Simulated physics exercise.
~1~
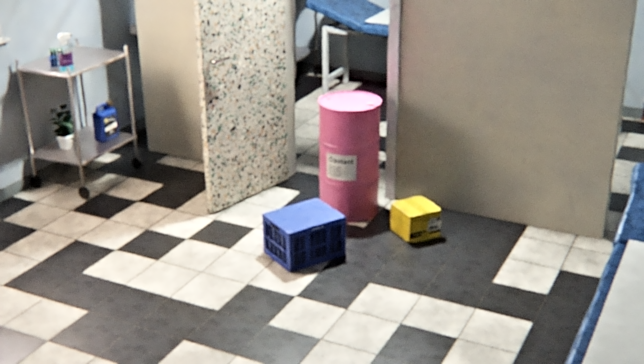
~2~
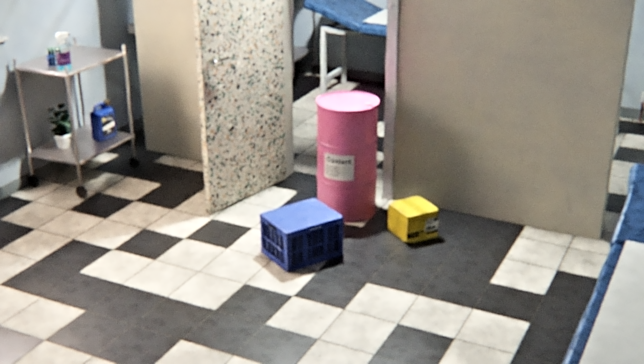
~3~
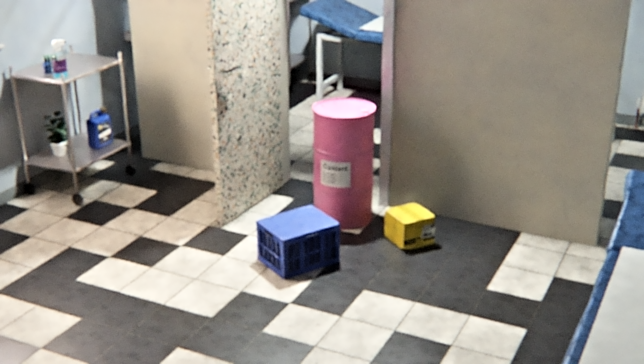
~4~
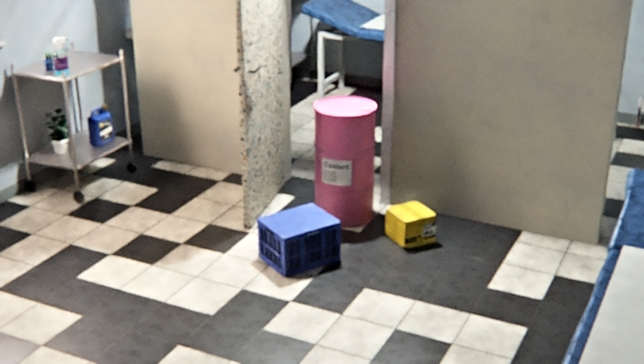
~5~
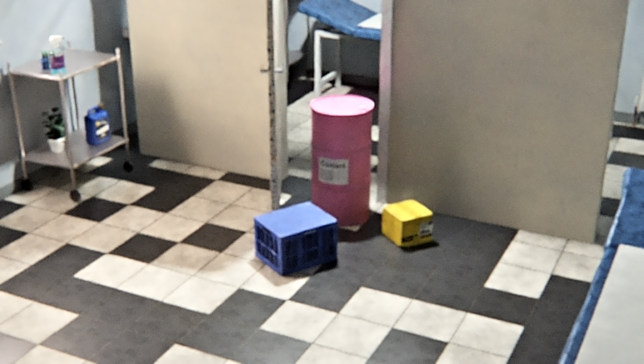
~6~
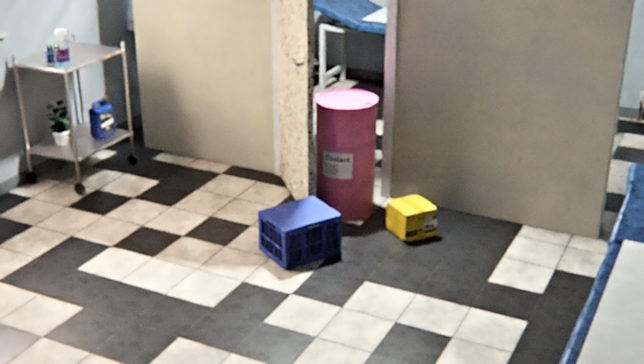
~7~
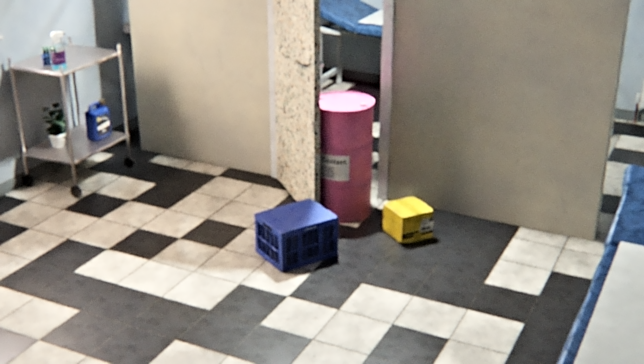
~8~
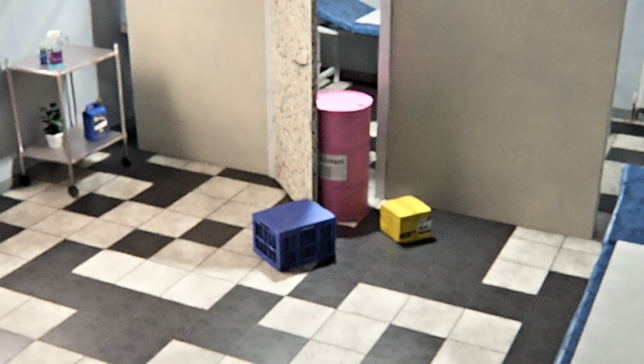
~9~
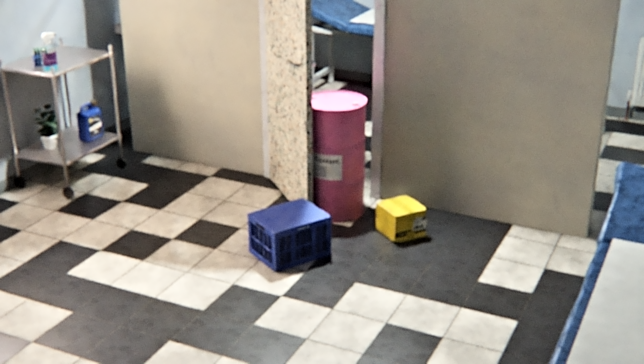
Clinic room with checkered floor, a speckled door swinging partway towards its frame and stopping still ajar by a pink drum.
